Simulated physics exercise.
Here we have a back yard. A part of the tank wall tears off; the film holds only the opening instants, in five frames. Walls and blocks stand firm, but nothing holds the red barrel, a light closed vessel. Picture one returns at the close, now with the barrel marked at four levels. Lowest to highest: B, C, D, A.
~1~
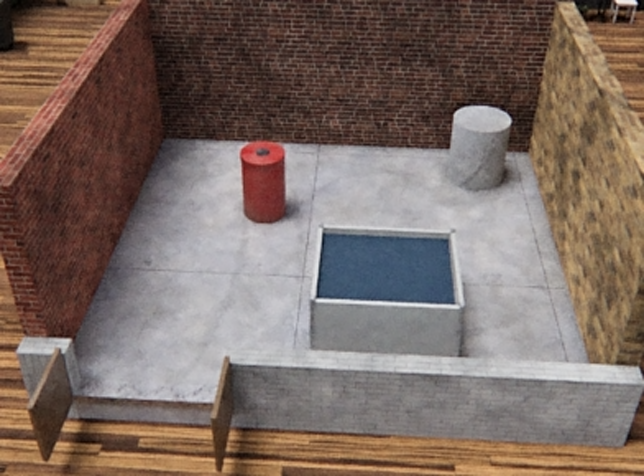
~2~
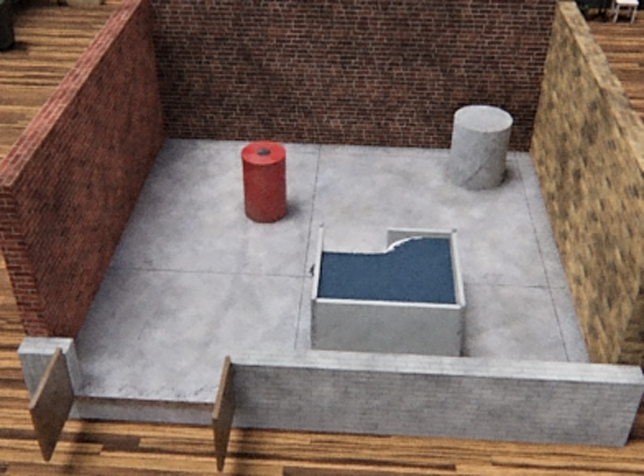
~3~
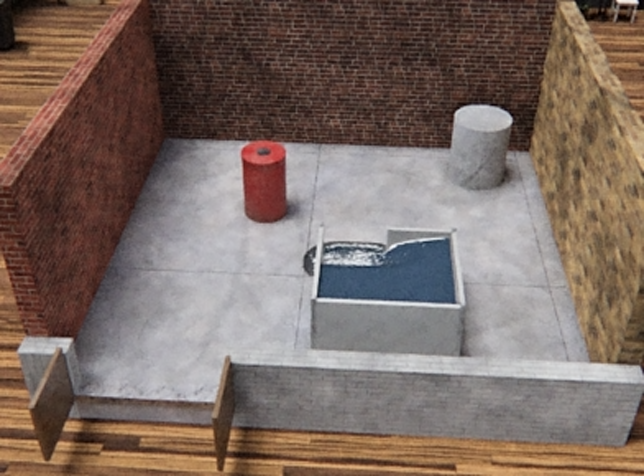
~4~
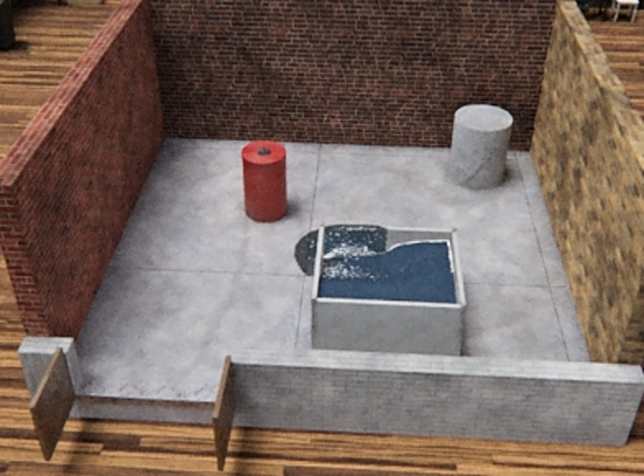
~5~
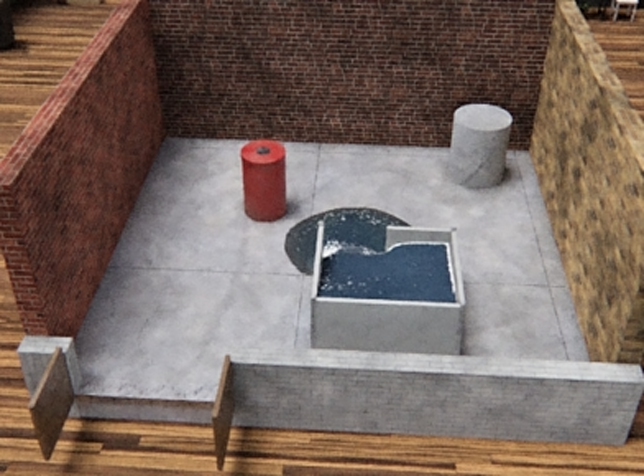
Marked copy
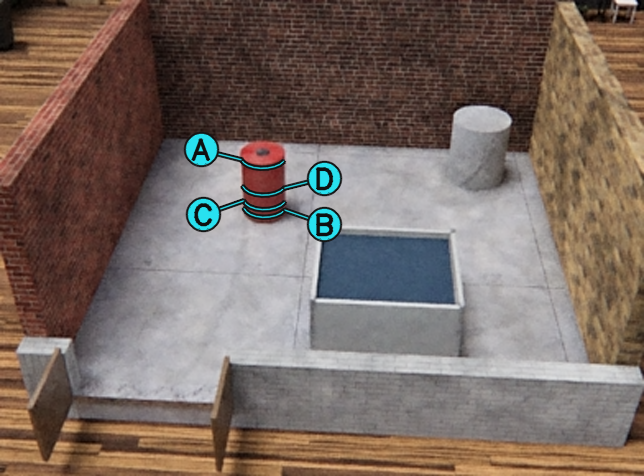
We see a walled yard with a red barrel, a grey cylinder and a full tank of water; a gap opens in the tank's back wall, and water pours out, spreading across the ground behind and left of it.
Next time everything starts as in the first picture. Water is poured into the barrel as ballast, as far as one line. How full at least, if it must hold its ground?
C will do.
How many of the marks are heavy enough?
Three of the four.
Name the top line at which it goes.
Here it is line B.
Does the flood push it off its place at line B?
Yes, that goes wrong.
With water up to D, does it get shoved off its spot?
No, that is safe.
On the marked copy, A at (260, 168); B at (262, 217); C at (262, 209); D at (261, 195); from the bottom up B, C, D, A.
For line A, it does not move.
For line B, it is pushed about its own width away.
For line C, it does not move.
For line D, it does not move.
